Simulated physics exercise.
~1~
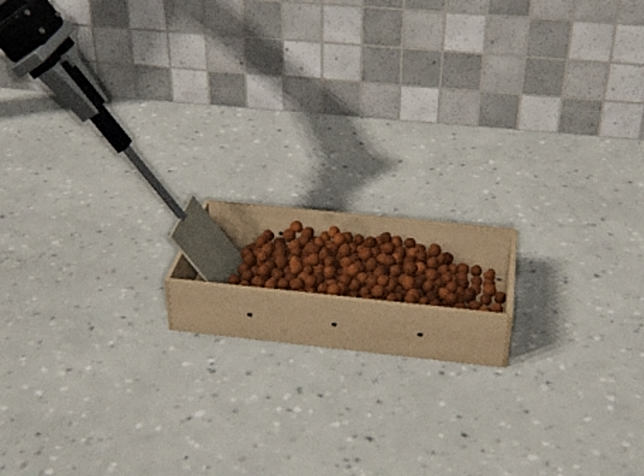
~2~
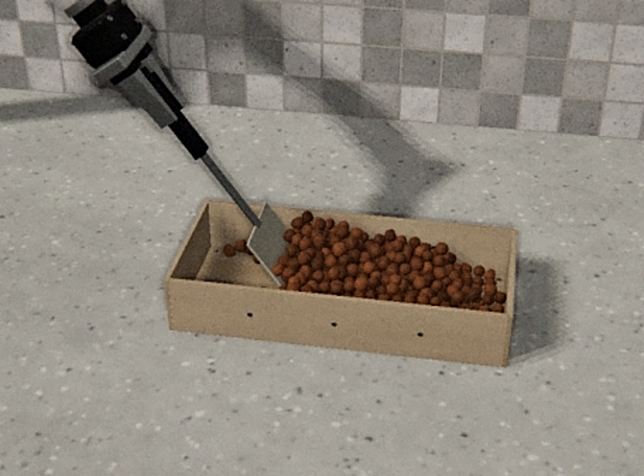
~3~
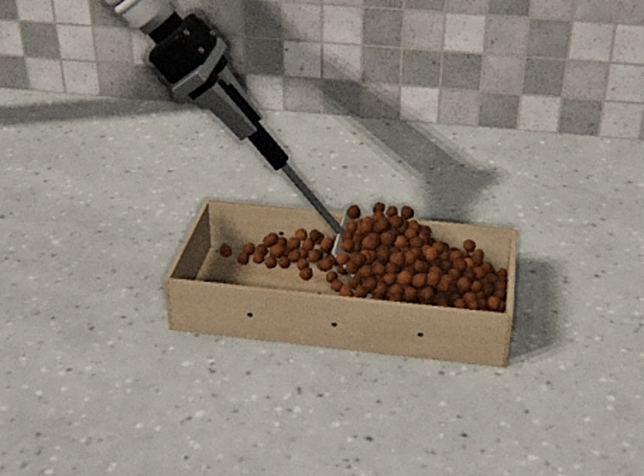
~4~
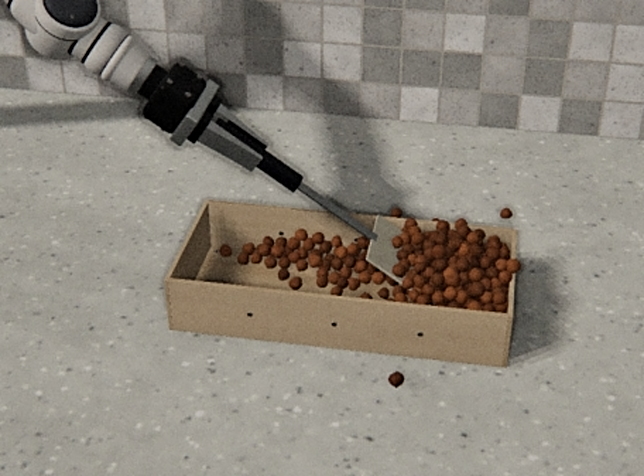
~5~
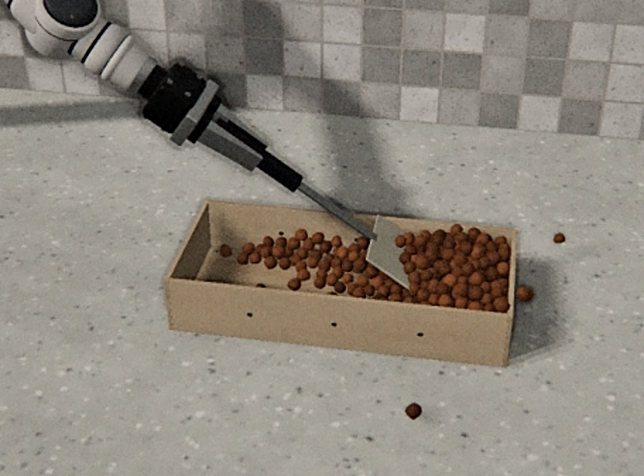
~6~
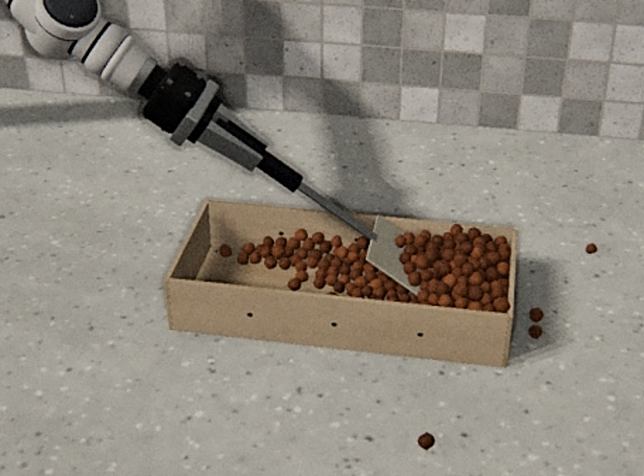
To begin with, a robot arm holds a spatula at the left end of a tan trough filled with small, round brown hazelnuts on a speckled grey table. The blade pushes to the right through the load, heaping the nuts up ahead of it and leaving the left end mostly bare. Some nuts trail behind the blade in a thin scatter. Farther along, the spatula tilts flatter and stops, while a few nuts spill over the trough's sides. The strays roll away across the table, and the arm stays still with most nuts packed at the right end.
